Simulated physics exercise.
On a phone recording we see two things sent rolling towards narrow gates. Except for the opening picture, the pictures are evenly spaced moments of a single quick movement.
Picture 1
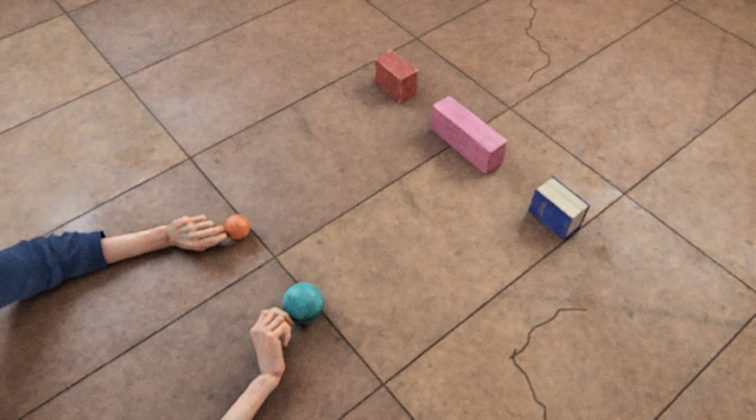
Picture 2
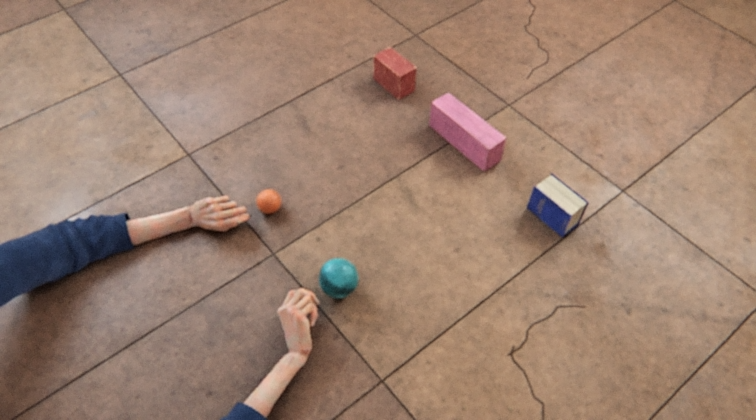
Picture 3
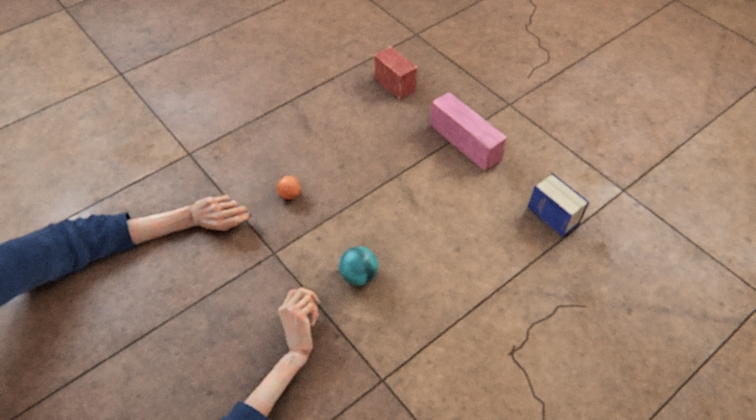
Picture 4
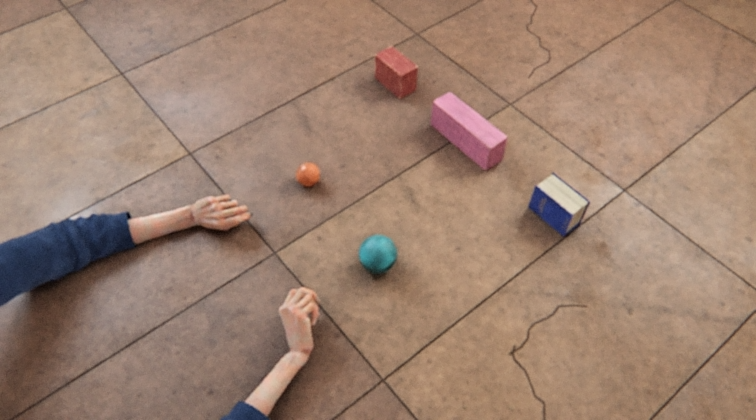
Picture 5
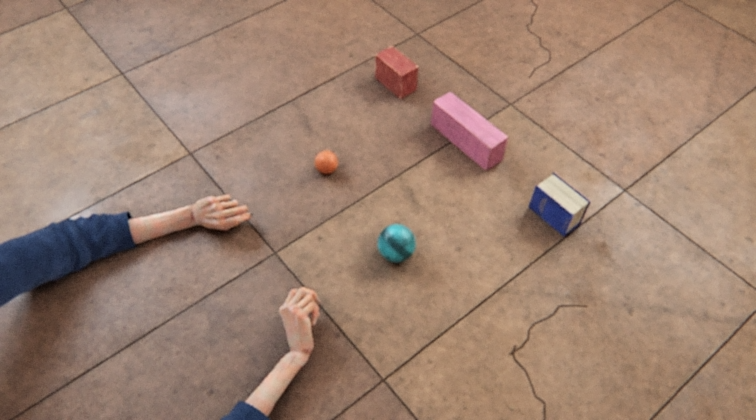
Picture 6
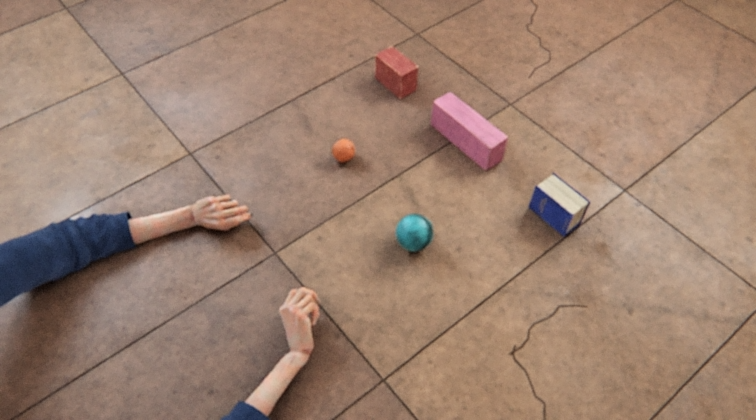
An orange ball and a larger turquoise ball rolled away from two hands on a tiled floor, moving side by side up and to the right toward a red block, a pink block and a blue book.
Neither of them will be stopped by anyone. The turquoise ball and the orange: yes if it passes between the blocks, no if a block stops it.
My guess is the turquoise ball goes right through, my guess is the orange goes right through.
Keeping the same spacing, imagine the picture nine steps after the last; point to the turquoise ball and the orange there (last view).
Around (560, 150), and around (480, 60).
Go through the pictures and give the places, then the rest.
The first frame shows turquoise ball (303, 303) under the hand; orange (237, 227) under the hand; red block (395, 76).
The second frame shows turquoise ball (338, 278); orange (269, 201).
The third frame shows turquoise ball (359, 266); orange (289, 188).
The fourth frame shows turquoise ball (378, 254); orange (308, 175).
The fifth frame shows turquoise ball (397, 243); orange (326, 162).
The sixth frame shows turquoise ball (415, 233); orange (343, 150); blue book (558, 204).
Then, 0.48 s later than the last frame, turquoise ball heading on near (598, 123); orange heading on near (516, 33).
Then, 1.06 s later than the last frame, turquoise ball heading on; orange heading on.
When it is over, the turquoise ball passes through its gap; the orange passes through its gap.
